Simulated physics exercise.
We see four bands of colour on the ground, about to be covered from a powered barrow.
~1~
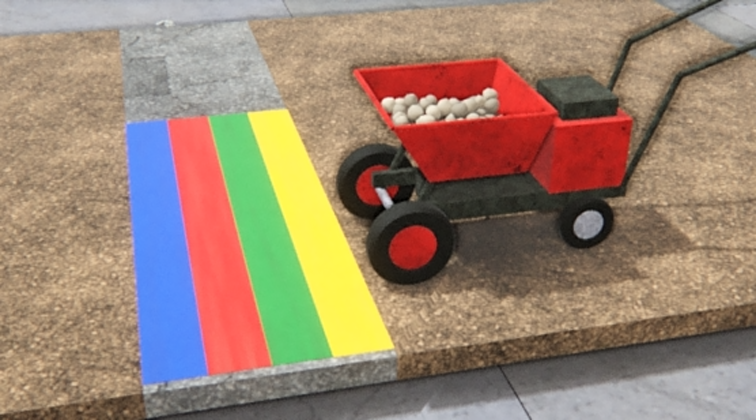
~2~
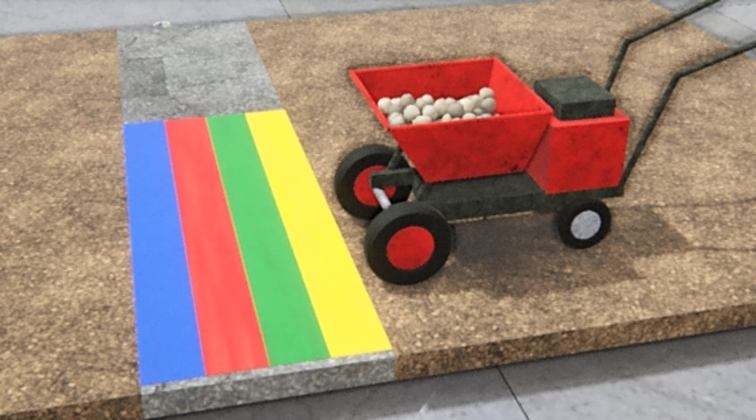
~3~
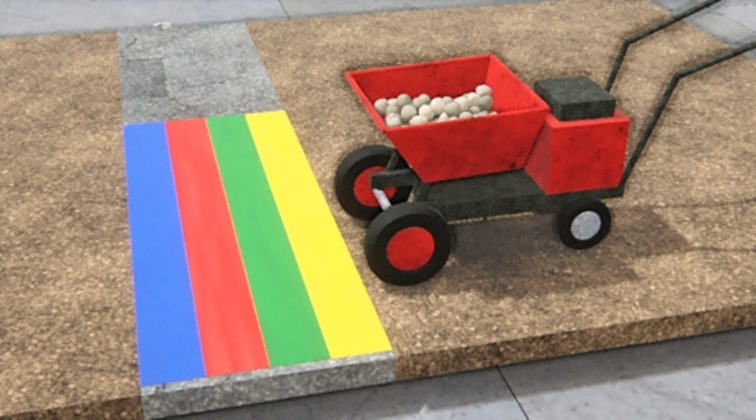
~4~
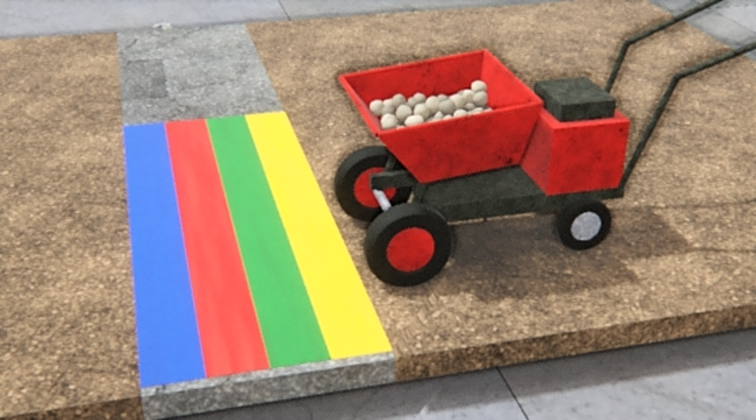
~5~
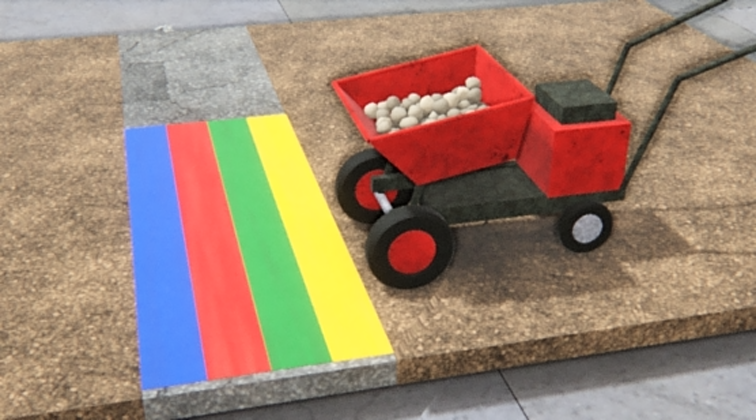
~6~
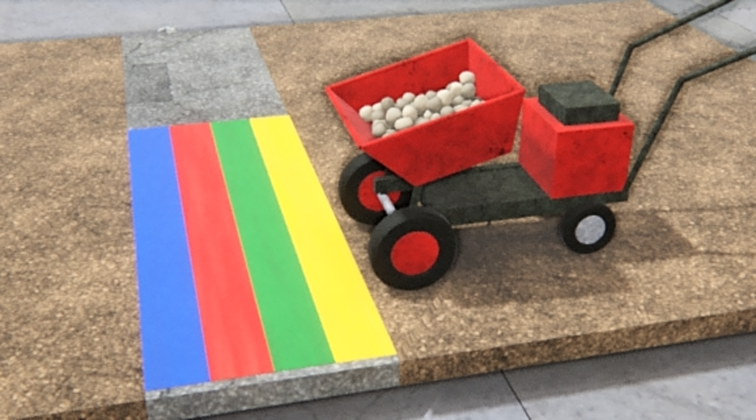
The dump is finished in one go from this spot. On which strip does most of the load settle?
The red strip carries the most.
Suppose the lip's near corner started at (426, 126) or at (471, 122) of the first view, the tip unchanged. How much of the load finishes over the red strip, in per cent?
About 30 and 10 per cent.
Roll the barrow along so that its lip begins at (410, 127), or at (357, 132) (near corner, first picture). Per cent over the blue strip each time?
In turn 20 and 40 in a hundred.
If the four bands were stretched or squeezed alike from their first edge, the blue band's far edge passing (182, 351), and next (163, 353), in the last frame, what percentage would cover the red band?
First some 40, then 50 per cent.
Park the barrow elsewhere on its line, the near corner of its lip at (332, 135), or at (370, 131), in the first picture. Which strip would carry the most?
First the strip in blue, then the red strip.
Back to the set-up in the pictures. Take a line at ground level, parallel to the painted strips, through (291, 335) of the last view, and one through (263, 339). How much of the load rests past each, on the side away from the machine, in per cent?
In turn 90 and 70 in a hundred.
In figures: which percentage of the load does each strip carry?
Yellow strip: 0 %, green strip: 25 %, red strip: 45 %, blue strip: 20 %.
Shortly afterwards, skip tipped steeply; the whole lot in the skip.
Next, skip tipped right over; the bulk in the skip; a little over the green strip; a little over the red strip.
Some moments later, skip tipped right over; a little in the skip; near a quarter over the green strip; near half over the red strip; near a quarter over the blue strip; a little off the paint.
In the end, skip tipped right over; none at all over the yellow strip; near a quarter over the green strip; near half over the red strip; near a quarter over the blue strip; a little off the paint.
